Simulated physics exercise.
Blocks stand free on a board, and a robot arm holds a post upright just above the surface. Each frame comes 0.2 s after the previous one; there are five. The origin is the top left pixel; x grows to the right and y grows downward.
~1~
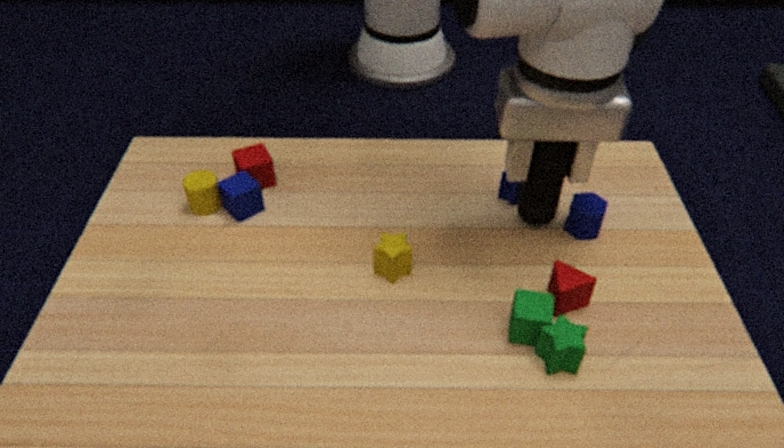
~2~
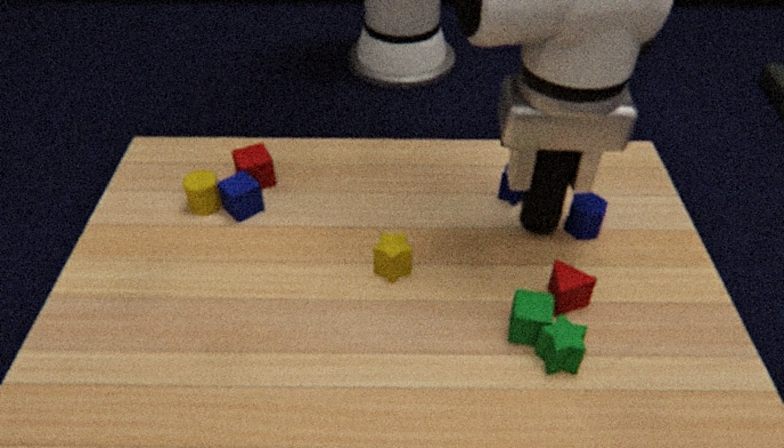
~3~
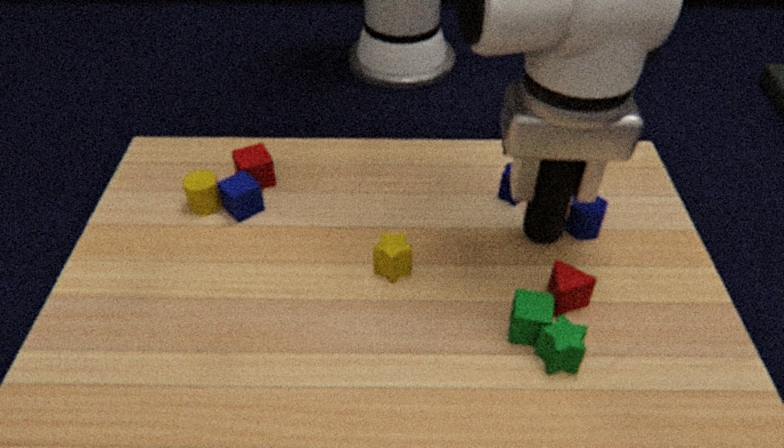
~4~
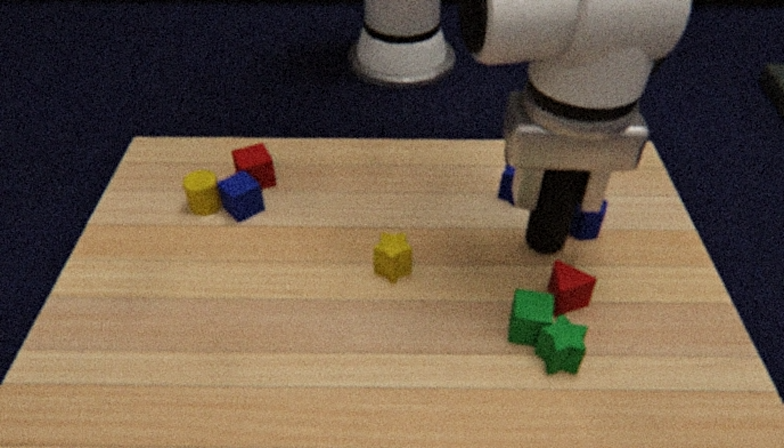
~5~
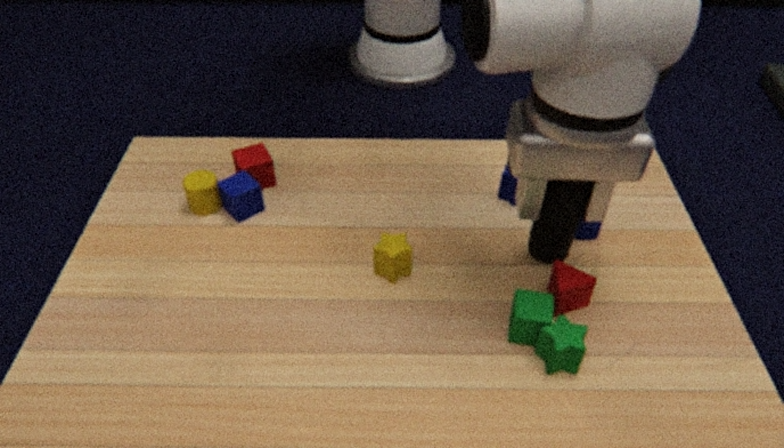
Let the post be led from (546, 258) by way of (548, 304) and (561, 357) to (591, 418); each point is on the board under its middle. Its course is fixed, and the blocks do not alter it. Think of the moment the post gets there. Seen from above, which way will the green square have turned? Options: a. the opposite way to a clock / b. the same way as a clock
b: The same way as a clock.
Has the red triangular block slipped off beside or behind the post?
My answer is yes.
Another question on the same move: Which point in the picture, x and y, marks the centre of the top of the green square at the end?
It ends at (522, 326).
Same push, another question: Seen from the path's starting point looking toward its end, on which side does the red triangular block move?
Answer: Left.
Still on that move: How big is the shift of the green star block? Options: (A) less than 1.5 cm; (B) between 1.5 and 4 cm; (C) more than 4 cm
The one that fits is C, more than 4 cm.
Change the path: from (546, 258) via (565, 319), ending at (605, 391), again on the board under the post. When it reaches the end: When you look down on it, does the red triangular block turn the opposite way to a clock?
Final answer: Yes.
On the path given first. One third of the way, post at (550, 297); red triangular block at (587, 300), turned 80° anticlockwise.
Two thirds of the way, post at (564, 351); green square at (522, 326), turned 70° clockwise; green star block at (586, 374), turned 25° anticlockwise; red triangular block at (604, 319).
At the end, post at (595, 411); green square at (522, 326), turned 70° clockwise; green star block at (618, 437), turned 40° anticlockwise; red triangular block at (604, 319), turned 135° anticlockwise; blue six-sided block not moved.
